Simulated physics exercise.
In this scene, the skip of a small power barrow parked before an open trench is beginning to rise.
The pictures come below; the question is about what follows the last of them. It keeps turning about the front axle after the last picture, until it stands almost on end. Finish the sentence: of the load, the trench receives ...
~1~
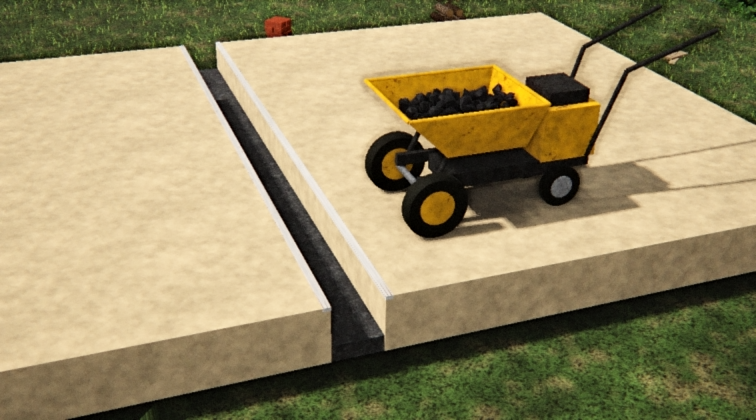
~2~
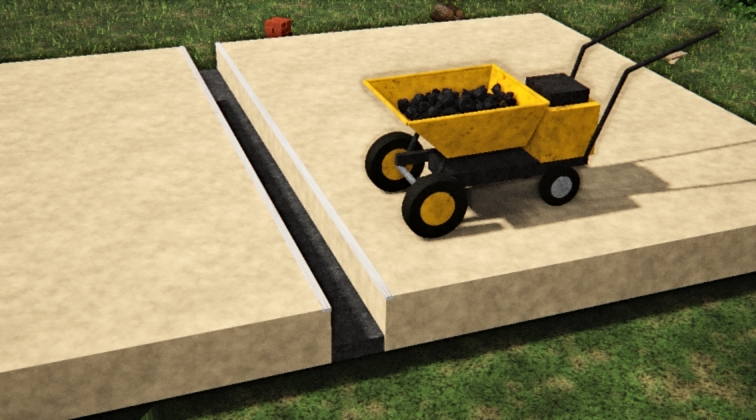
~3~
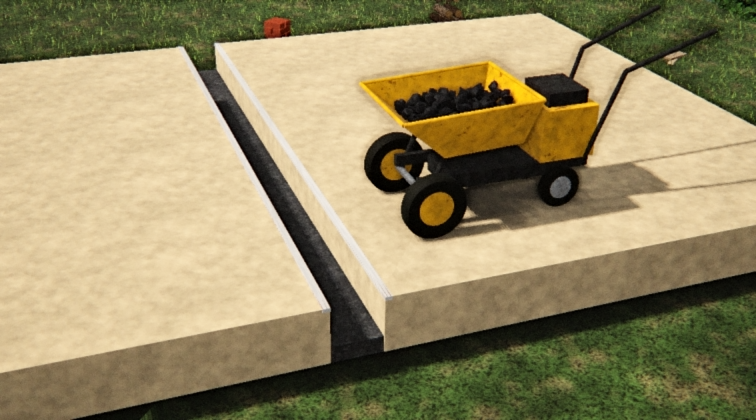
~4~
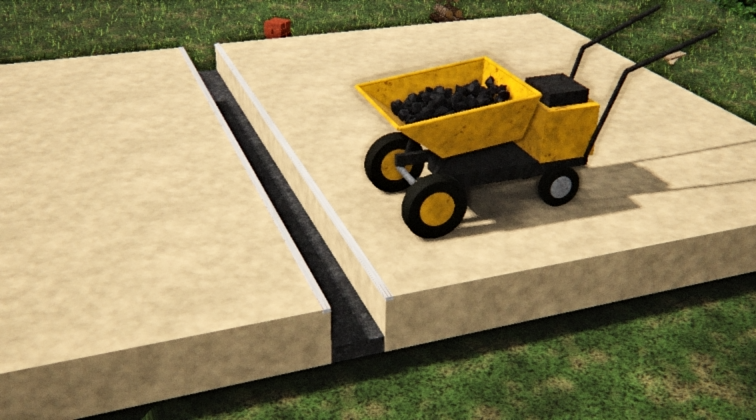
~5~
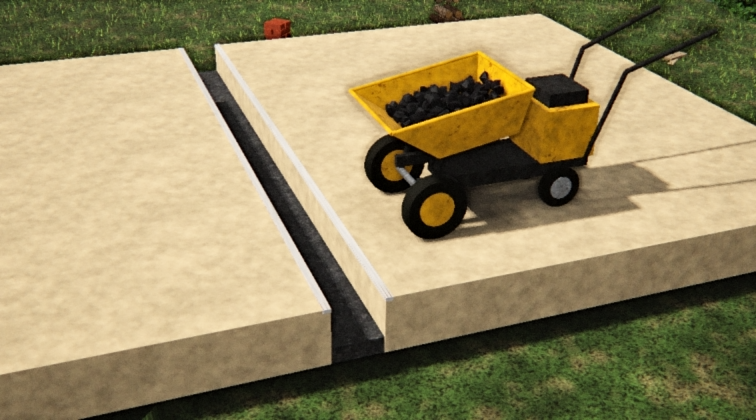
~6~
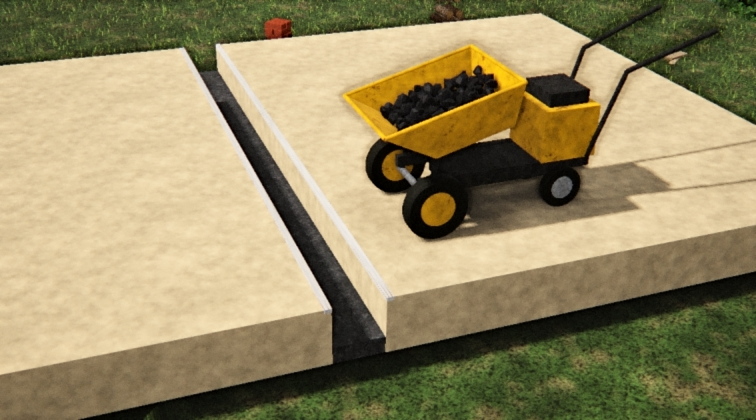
The majority.
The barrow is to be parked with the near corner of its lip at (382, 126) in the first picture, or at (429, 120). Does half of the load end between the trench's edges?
One after the other: The lesser share and the greater share.
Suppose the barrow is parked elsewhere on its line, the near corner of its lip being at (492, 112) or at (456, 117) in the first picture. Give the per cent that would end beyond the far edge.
The first spot yields roughly 0 percent, the second roughly 0 percent.
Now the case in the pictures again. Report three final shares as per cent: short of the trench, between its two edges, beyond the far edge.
Out of a hundred, short 0, between 75, beyond 25.
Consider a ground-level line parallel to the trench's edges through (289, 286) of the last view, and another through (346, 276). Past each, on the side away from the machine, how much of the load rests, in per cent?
In order: Near 10 %, then 70 %.
Soon, skip tipped steeply; all in the skip.
A while on, skip tipped steeply; most in the skip; about a quarter in or heaped over the trench; a stray few beyond it; a stray few falling.
Towards the end, skip tipped right over; most in or heaped over the trench; about a quarter beyond it.
Finally, skip tipped right over; most in or heaped over the trench; about a quarter beyond it.
